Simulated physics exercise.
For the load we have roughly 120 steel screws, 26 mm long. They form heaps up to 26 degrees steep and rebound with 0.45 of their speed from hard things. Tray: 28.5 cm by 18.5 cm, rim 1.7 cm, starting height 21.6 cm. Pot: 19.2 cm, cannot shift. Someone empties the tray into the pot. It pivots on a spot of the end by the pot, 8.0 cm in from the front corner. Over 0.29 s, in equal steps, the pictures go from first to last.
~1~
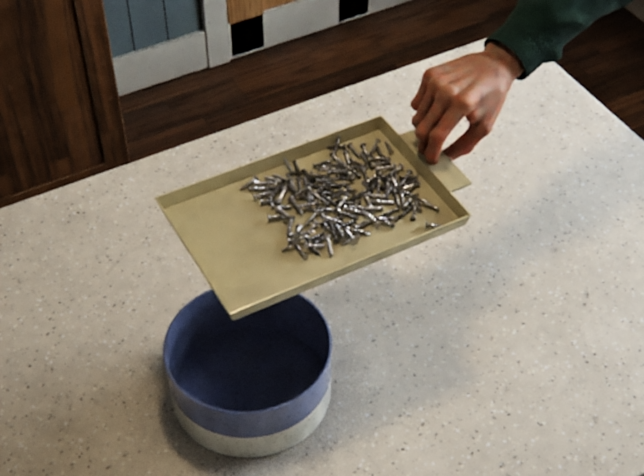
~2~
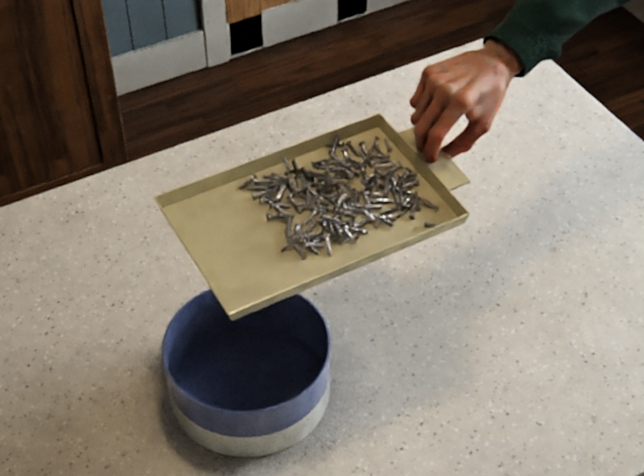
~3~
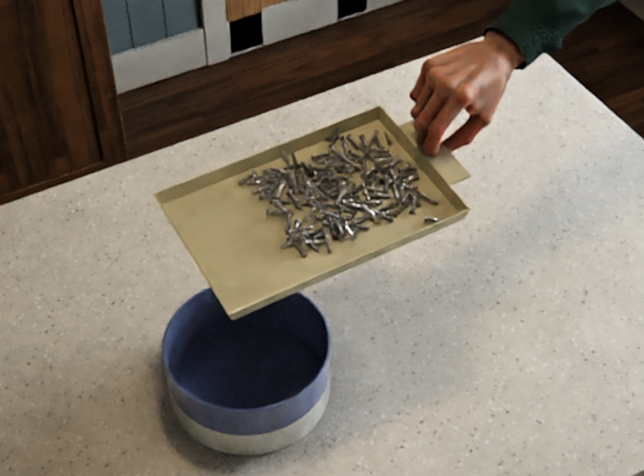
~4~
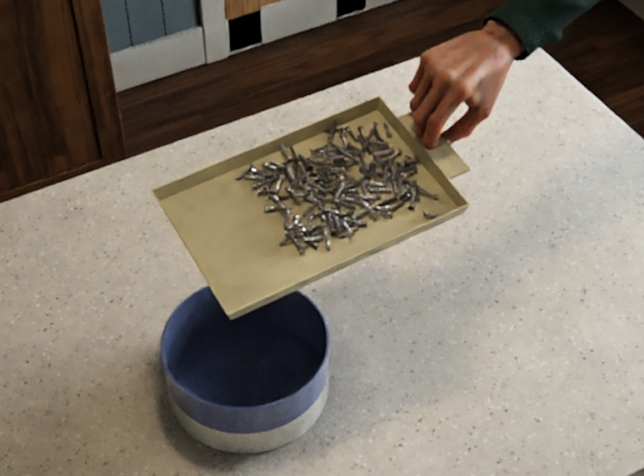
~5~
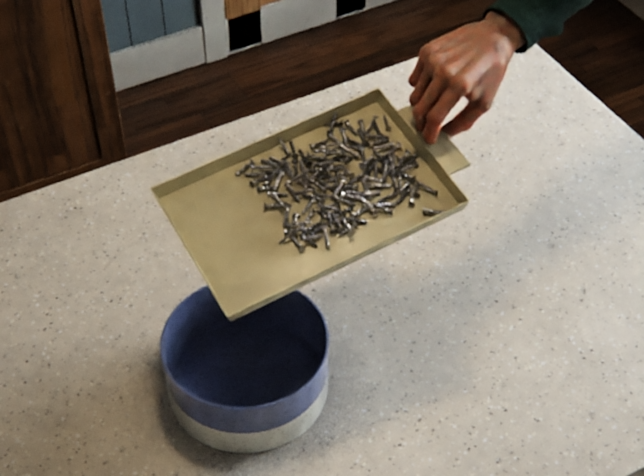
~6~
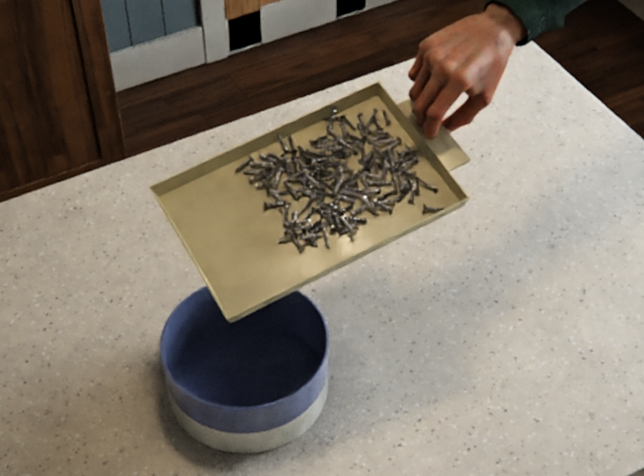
A hand in a dark green sleeve, at the upper right, grips the tab of a shallow brass-coloured tray of silvery screws, seen from above over a pale speckled countertop. Below the tray's left end sits a round pot, blue above and whitish below, with dark wood and blue panels behind. The hand slowly raises the tray's right end, tilting it slightly, while the screws stay heaped together and the view stays still.
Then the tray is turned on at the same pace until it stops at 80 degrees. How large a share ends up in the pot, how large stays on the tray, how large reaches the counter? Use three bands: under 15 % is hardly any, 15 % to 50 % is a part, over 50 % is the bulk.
Shares - pot: The bulk; tray: Hardly any; counter: Hardly any.
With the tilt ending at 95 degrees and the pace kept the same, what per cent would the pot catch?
Near 90 %, then.
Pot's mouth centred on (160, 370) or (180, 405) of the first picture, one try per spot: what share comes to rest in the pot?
The shares would be near 30 and 80 per cent respectively.
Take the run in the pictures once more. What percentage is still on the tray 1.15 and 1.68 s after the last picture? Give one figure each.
The figures go 80 and then 10.
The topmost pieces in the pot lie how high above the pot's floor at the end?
Roughly 2.5 centimetres.
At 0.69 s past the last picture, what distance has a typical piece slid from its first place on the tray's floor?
About 12 cm.
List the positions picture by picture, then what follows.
In the first picture, tray tilt 0 degrees, front corners at (232, 309) and (466, 213); middle of the pieces at (340, 192); pot at (248, 344).
In the second picture, tray tilt 1 degrees, front corners at (231, 309) and (465, 212); middle of the pieces at (339, 191).
In the third picture, tray tilt 3 degrees, front corners at (231, 309) and (465, 208); middle of the pieces at (339, 186).
In the fourth picture, tray tilt 5 degrees, front corners at (229, 310) and (464, 203), lowest corner left front; middle of the pieces at (337, 180).
In the fifth picture, tray tilt 8 degrees, front corners at (229, 312) and (464, 199), lowest corner left front; middle of the pieces at (337, 176).
In the sixth picture, tray tilt 11 degrees, front corners at (229, 314) and (464, 196), lowest corner left front; middle of the pieces at (337, 173); pot at (245, 340).
Then, 0.69 s after the last picture, tilt 43 degrees; the tray holds 100 %, the pot 0 %.
Then, 1.15 s after the last picture, tilt 65 degrees; the tray holds 80 %, the pot 10 %.
Then, 1.68 s after the last picture, tilt 80 degrees; the tray holds 10 %, the pot 70 %.
In the end, pot 90 %, tray 0 %, counter 10 %.
